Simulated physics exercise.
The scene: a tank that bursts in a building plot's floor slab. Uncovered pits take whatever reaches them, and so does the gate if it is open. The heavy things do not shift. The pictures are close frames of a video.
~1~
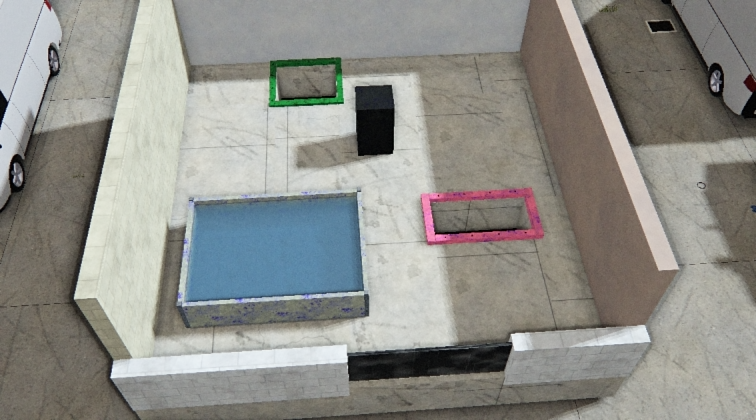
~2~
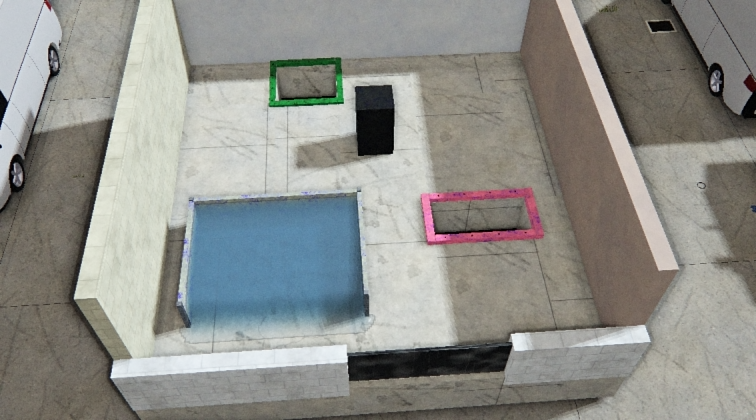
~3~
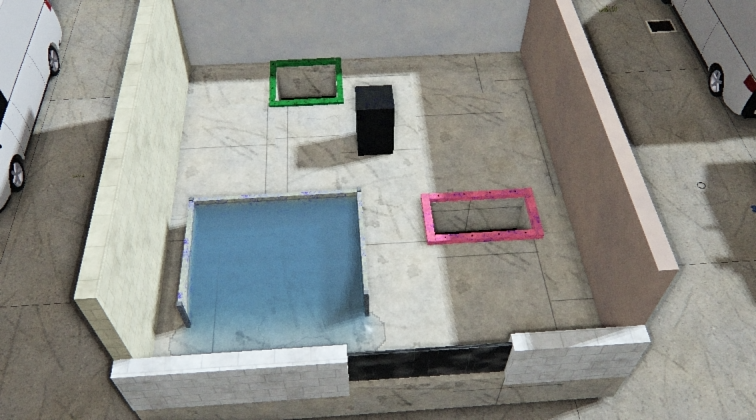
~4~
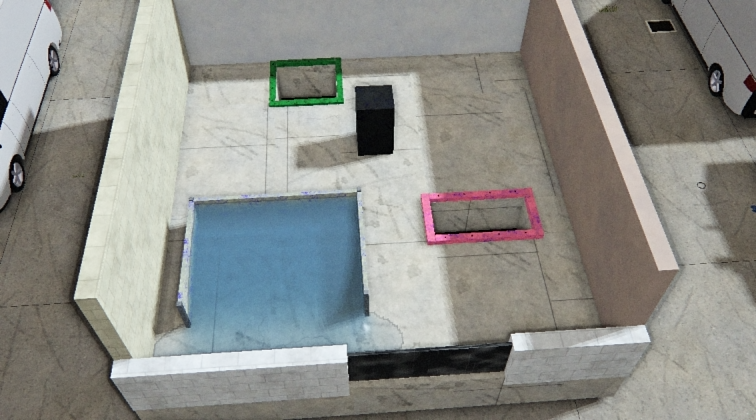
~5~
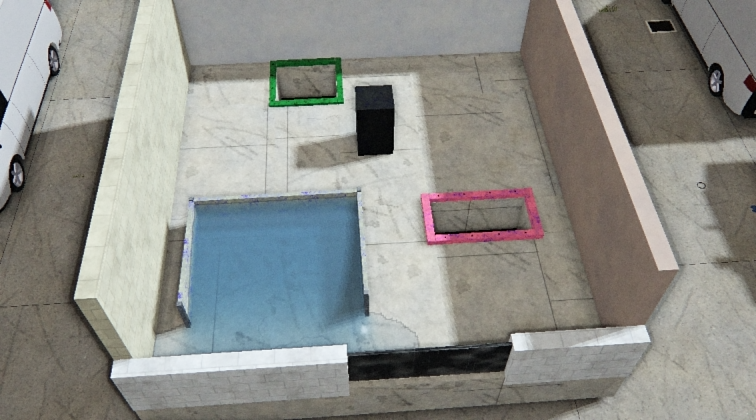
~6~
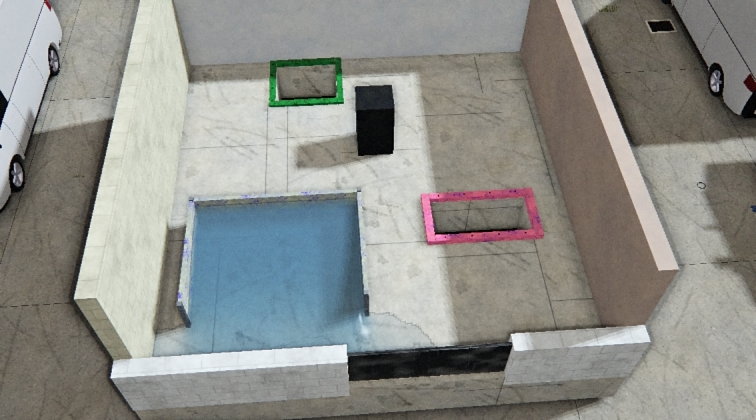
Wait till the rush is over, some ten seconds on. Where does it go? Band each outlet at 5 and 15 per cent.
In the end: The gate takes less than 5 %; the green pit takes less than 5 %; the pink pit takes less than 5 %.
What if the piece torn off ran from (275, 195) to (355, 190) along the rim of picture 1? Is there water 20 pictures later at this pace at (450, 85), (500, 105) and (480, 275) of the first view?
As listed: Wet, awash, dry.
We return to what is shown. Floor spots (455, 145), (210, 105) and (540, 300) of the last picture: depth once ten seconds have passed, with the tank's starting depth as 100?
In turn 2, 8 and 25 in a hundred.
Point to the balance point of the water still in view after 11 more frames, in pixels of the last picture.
I would point to (295, 310).
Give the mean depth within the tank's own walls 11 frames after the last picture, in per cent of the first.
About 40 per cent.
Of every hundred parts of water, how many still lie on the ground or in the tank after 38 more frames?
Roughly 98 per cent.
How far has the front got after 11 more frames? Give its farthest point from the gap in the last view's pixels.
Near (602, 354).
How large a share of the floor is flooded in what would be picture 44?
Near 65 in a hundred.
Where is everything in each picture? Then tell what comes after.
The water tank at (275, 247) is whole and still, in the first frame.
Water pours out at (277, 313) and has run to (187, 333), in the second frame.
The front is at (177, 349), out from the gap at (277, 314), in the third frame.
The front is at a hidden place, out from the gap at (277, 314), in the fourth frame.
Water pours out at (277, 314) and has run to a hidden place, in the fifth frame.
The front is at a hidden place, out from the gap at (277, 314), in the sixth frame.
A moment on, water covers 15 % of the floor; the gate 0 %, the green pit 0 %, the pink pit 0 %.
Next, water covers 30 % of the floor; the gate 0 %, the green pit 0 %, the pink pit 0 %.
Then, water covers 45 % of the floor; the gate 0 %, the green pit 0 %, the pink pit 0 %.
Later, water covers 65 % of the floor; the gate 0 %, the green pit 2 %, the pink pit 0 %.
In the end, water covers 90 % of the floor; the gate 0 %, the green pit 2 %, the pink pit 1 %.
